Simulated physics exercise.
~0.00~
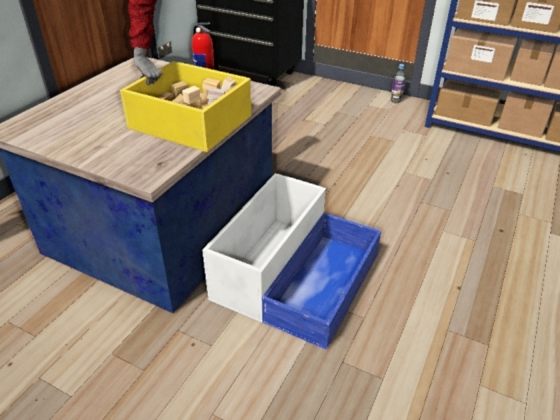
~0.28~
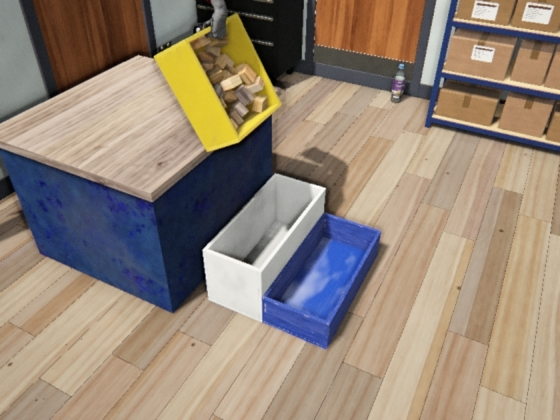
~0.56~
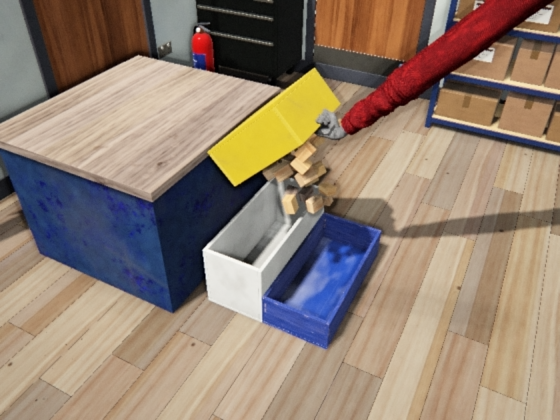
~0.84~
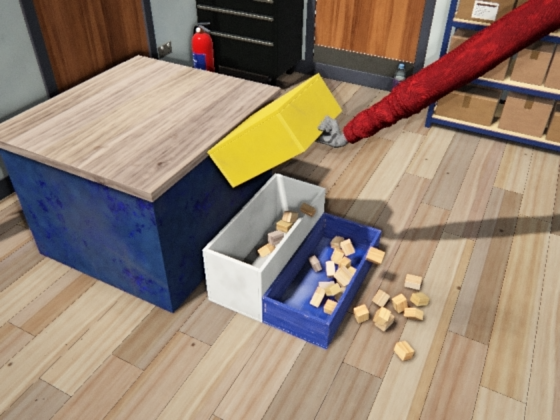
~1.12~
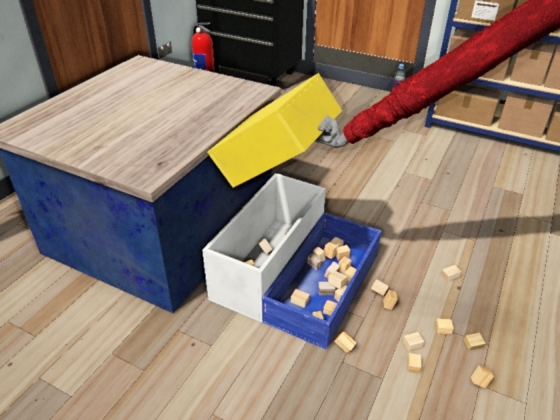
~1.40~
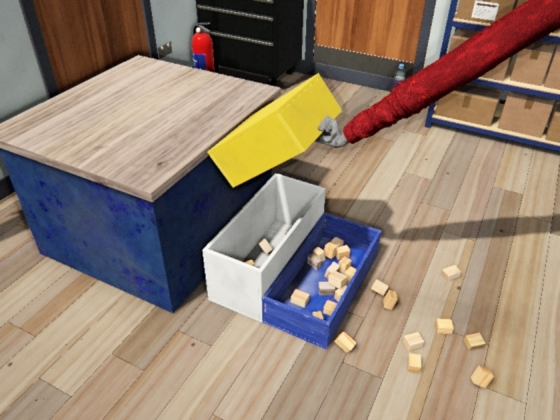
A yellow crate of timber offcuts tips off the right end of a bench, guided by a red-sleeved arm, and its blocks tumble toward a white box and blue bin. Some land in each, while others scatter across the floor beyond and come to rest beneath the upturned crate.
